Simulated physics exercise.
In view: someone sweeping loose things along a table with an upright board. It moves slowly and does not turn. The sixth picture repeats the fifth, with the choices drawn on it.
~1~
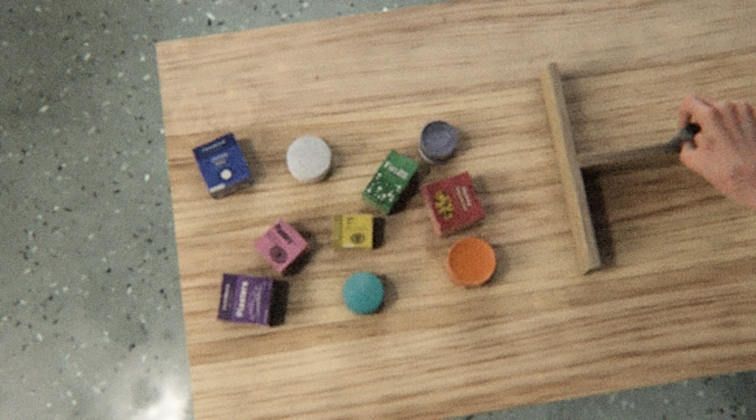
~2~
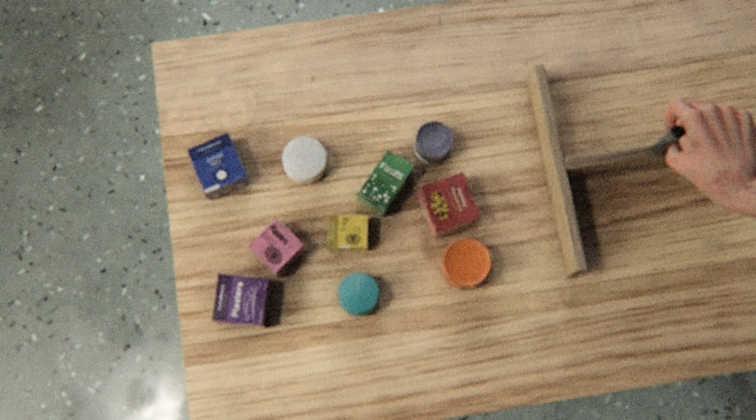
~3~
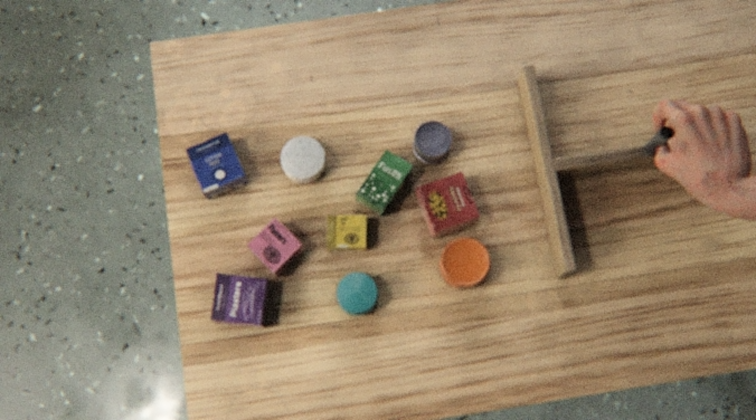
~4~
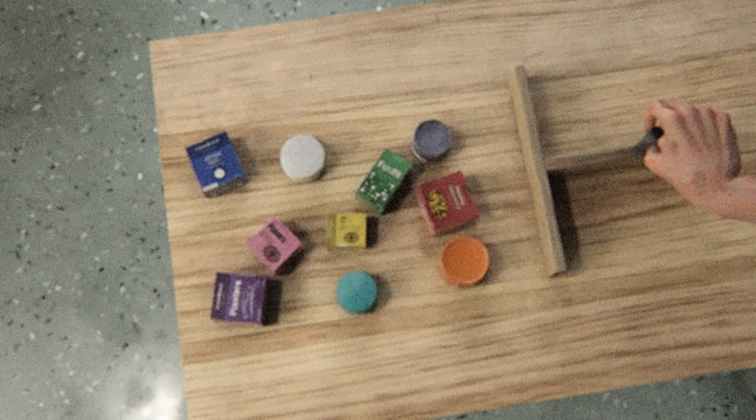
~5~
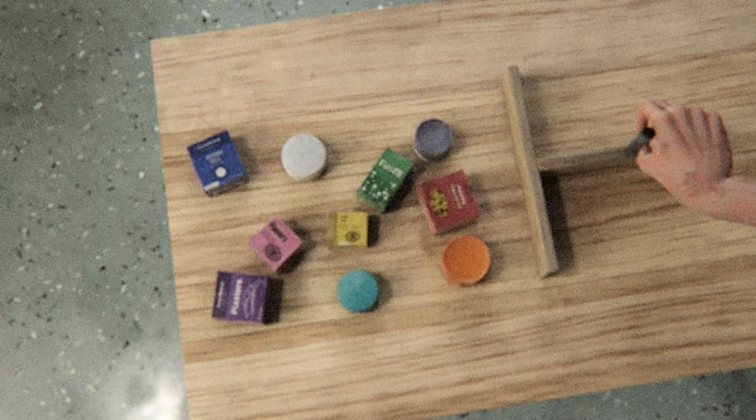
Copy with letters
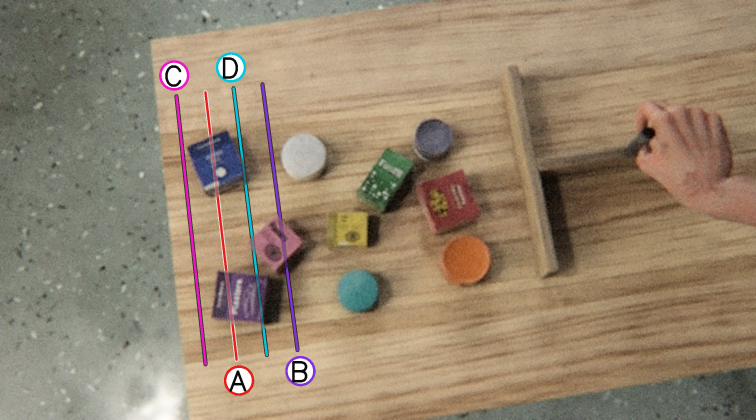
A hand at the right slowly slides an upright wooden board leftward across a pale wooden table, seen from above over a speckled floor. Left of the board lie blue, pink, purple, yellow, green and red boxes, with round grey, dark bluish, turquoise and orange containers among them. The board closes part of the gap without turning or touching them, while the view shifts very slightly.
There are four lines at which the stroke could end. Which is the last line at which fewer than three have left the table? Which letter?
The farthest such stop is D.
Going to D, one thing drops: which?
The pink box goes over.
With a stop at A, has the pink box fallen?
Yes.
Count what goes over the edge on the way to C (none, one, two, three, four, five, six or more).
In all, six or more.
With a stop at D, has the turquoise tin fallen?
No.
On the copy, A at (221, 221); B at (279, 213); C at (191, 226); D at (250, 217).
On D. First, board (431, 180); orange jar (413, 269); grey tin (398, 145).
Then, board (331, 195); pink box (220, 243); yellow box (262, 248).
Finally, board (250, 207); pink box over the edge; yellow box (182, 259); one fallen.
By contrast, A drops five; B is within the limit but short; C drops eight.
